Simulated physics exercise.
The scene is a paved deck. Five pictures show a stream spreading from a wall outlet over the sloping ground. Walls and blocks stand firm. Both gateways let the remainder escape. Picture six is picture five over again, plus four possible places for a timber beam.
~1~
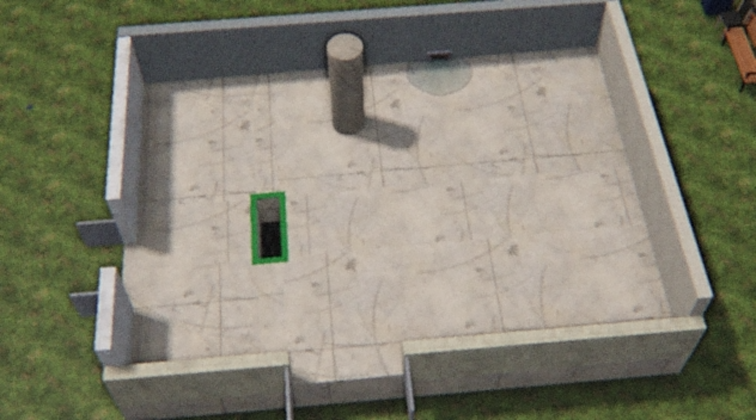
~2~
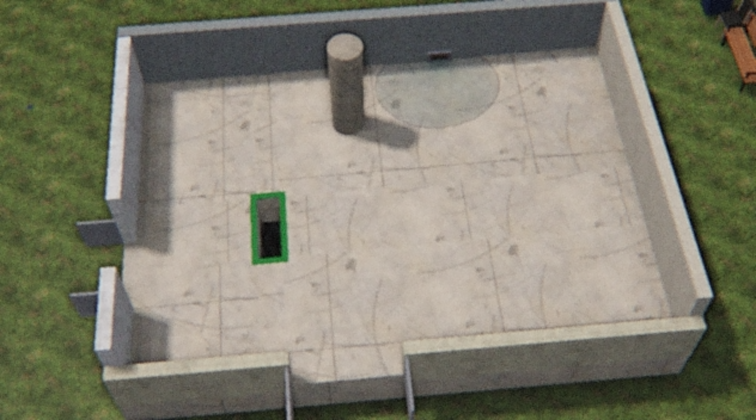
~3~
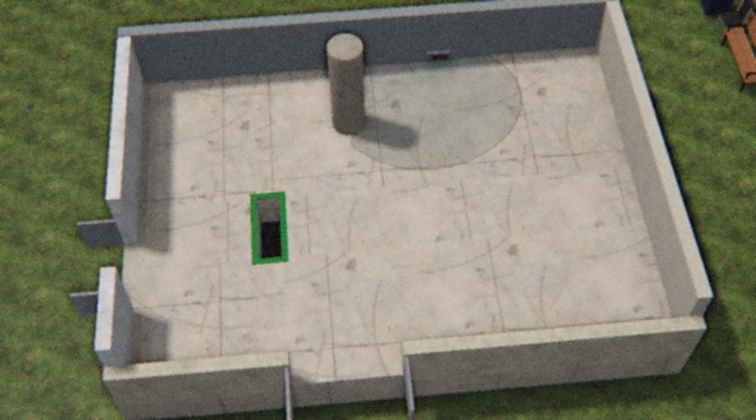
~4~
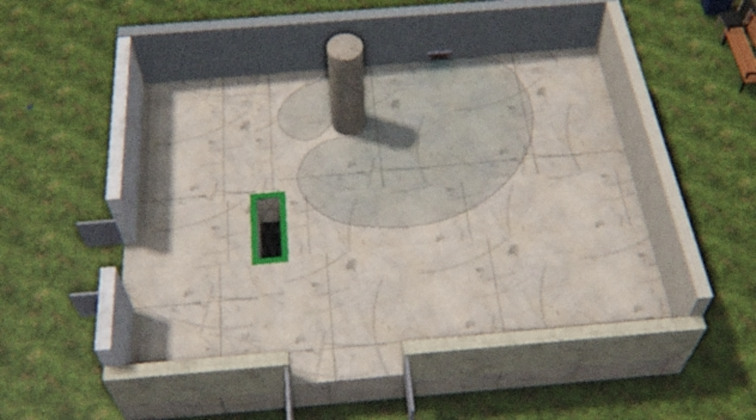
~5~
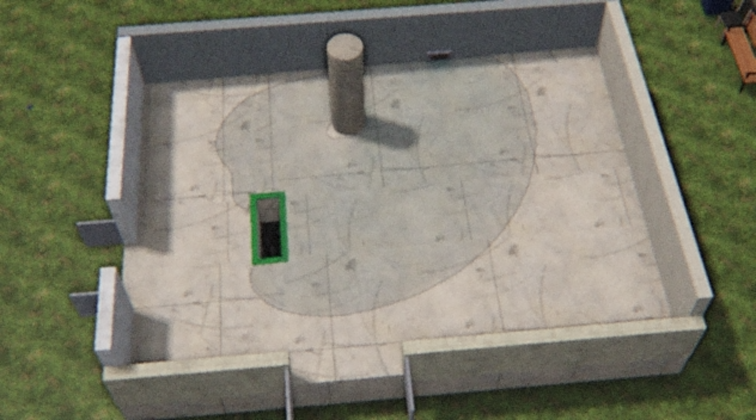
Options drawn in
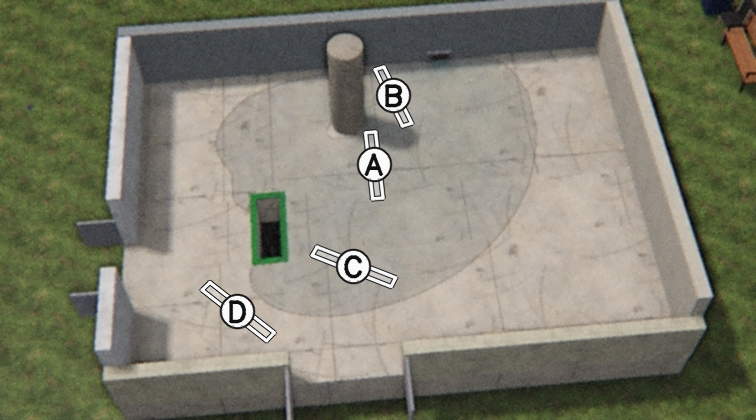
Water spreading from an outfall in the back wall across a walled paved deck, passing around a pillar and reaching a green-edged drain.
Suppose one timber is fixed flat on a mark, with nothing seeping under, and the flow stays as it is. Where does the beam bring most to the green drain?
Choose C.
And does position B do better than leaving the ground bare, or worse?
It is worse.
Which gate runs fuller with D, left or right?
More leaves on the left.
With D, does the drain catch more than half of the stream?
No, it does not.
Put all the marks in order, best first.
C, D, B, A.
In white, A from (377, 198) to (370, 132); B from (379, 68) to (407, 124); C from (314, 251) to (393, 282); D from (206, 286) to (270, 336).
If A is chosen, about 8 % of the stream goes into the green drain, about 88 % out by the gates.
If B is chosen, about 16 % of the stream goes into the green drain, about 79 % out by the gates.
If C is chosen, about 53 % of the stream goes into the green drain, about 40 % out by the gates.
If D is chosen, about 28 % of the stream goes into the green drain, about 67 % out by the gates.
